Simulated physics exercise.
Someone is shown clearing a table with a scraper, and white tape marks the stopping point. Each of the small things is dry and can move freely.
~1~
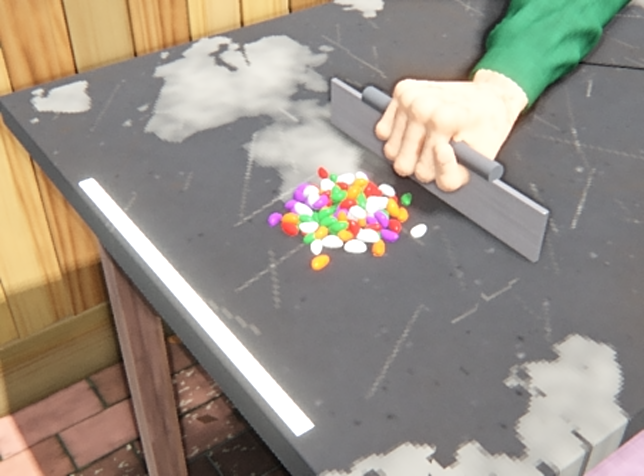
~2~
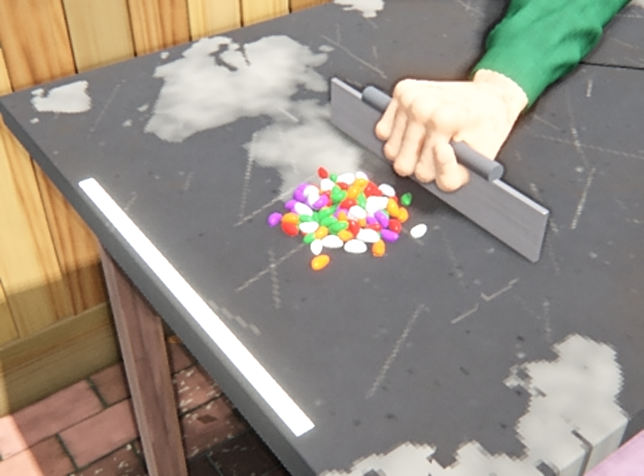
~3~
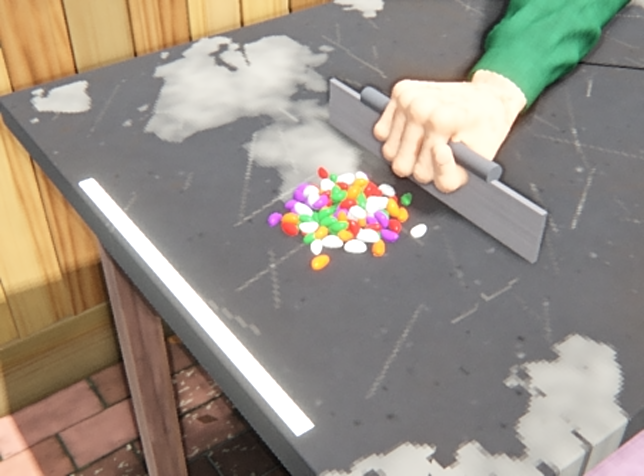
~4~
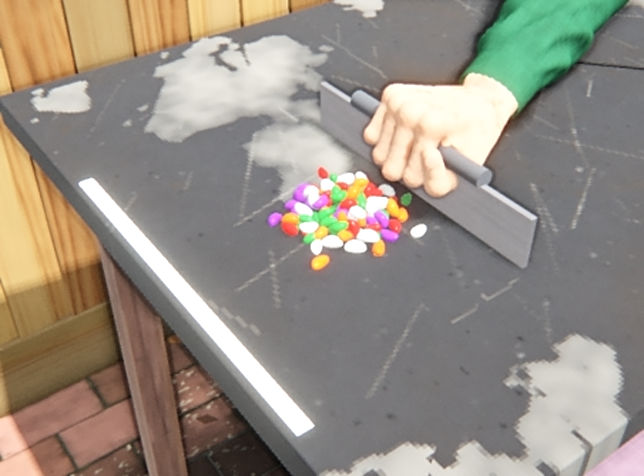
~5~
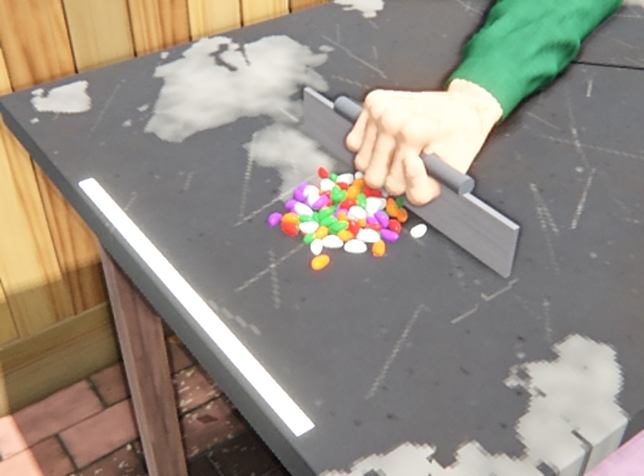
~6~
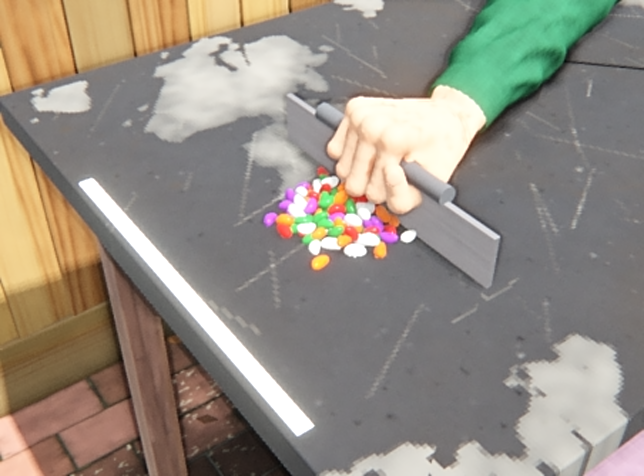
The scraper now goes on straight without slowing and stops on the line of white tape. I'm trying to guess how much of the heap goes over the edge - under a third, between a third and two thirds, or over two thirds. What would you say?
What is pushed off will surpass two thirds.
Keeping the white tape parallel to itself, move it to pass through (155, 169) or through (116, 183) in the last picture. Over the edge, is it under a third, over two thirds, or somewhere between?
The first try: Under a third. The second: Above two thirds.
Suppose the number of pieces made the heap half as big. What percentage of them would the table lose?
It should be about 100 percent.
Soon after the last picture, scraper still moving, near (276, 199); heap all on the table, its front near (180, 273).
A little later, scraper stopped at the white tape; heap most over the edge.
Later still, scraper stopped at the white tape; heap all over the edge.
At rest, scraper stopped at the white tape; heap all over the edge.
